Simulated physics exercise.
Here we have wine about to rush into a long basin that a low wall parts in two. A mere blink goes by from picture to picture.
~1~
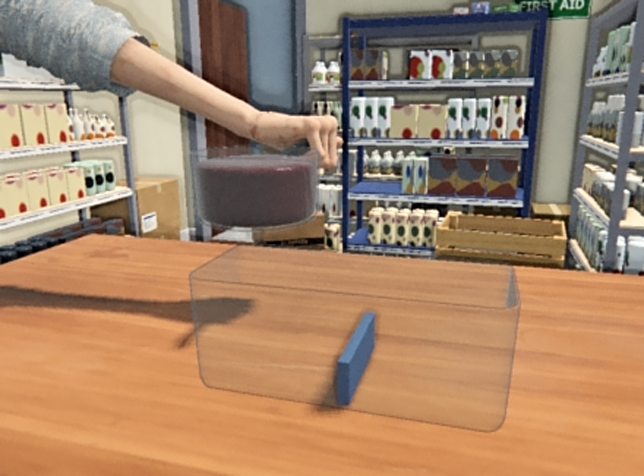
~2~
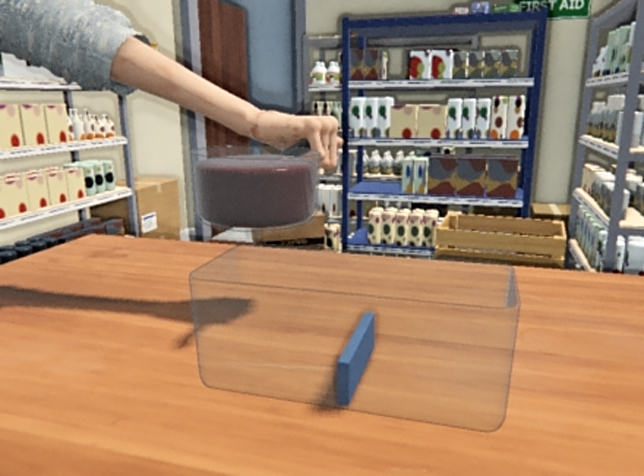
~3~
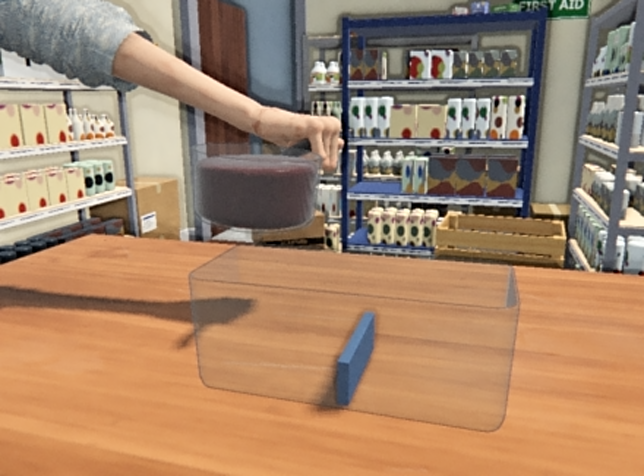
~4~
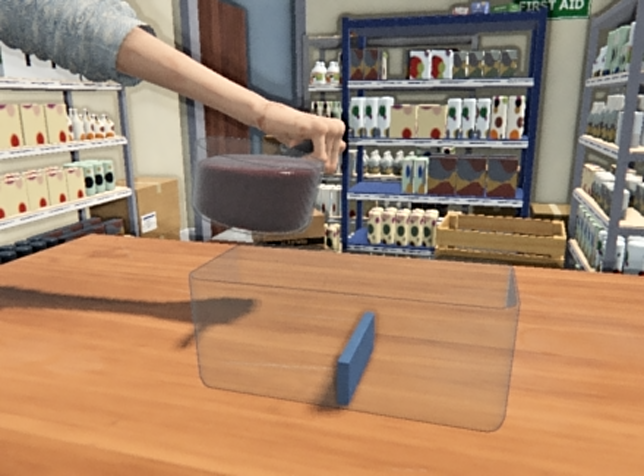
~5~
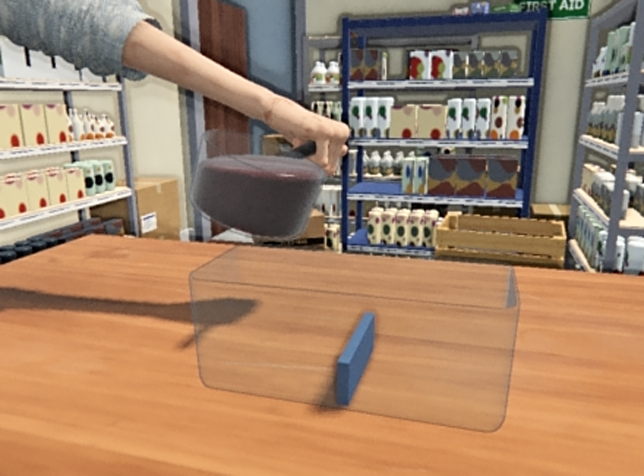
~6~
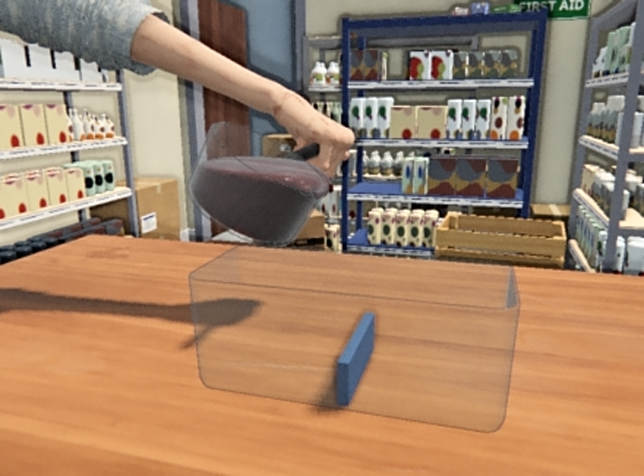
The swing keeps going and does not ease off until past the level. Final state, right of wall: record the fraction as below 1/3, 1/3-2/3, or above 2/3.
Recorded: 1/3-2/3.
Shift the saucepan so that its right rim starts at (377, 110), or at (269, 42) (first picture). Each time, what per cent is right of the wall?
You'd get 90 percent from the first and 30 percent from the second.
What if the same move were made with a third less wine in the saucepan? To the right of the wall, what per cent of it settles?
Close to 30 per cent.
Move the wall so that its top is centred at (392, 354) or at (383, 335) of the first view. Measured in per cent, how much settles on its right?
It works out to around 20 per cent for the first and around 10 per cent for the second.
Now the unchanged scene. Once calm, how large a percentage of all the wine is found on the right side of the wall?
I'd estimate around 50 per cent.
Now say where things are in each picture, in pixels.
In the first frame, it leans 0°; its right rim is at (316, 155); the wine meets the walls at (204, 161) and (316, 164); the long basin's rim runs from (216, 260) to (516, 286); the wall's top is at (358, 336).
In the second frame, it leans 1°; its right rim is at (317, 157); the wine meets the walls at (205, 160) and (316, 164).
In the third frame, it leans 6°; its right rim is at (318, 162); the wine meets the walls at (206, 159) and (318, 166).
In the fourth frame, it leans 12°; its right rim is at (321, 170); the wine meets the walls at (207, 159) and (320, 169).
In the fifth frame, it leans 21°; its right rim is at (322, 181); the wine meets the walls at (207, 162) and (324, 173); 1 per cent is over the edge.
In the sixth frame, it leans 31°; its right rim is at (322, 194); the wine meets the walls at (207, 161) and (326, 185); 4 per cent is over the edge.
A moment on, the saucepan is tipped on its side and 33 per cent is still to pour, 14 is left of the wall and 28 right of it.
Next, the saucepan is tipped on its side and 9 per cent is still to pour, 35 is left of the wall and 53 right of it.
Then the saucepan is tipped on its side and 2 per cent is still to pour, 45 is left of the wall and 52 right of it.
Later the saucepan is tipped on its side and 1 per cent is still to pour, 47 is left of the wall and 52 right of it.
In the end 48 per cent lies left of the wall, 52 right of it and 1 outside.
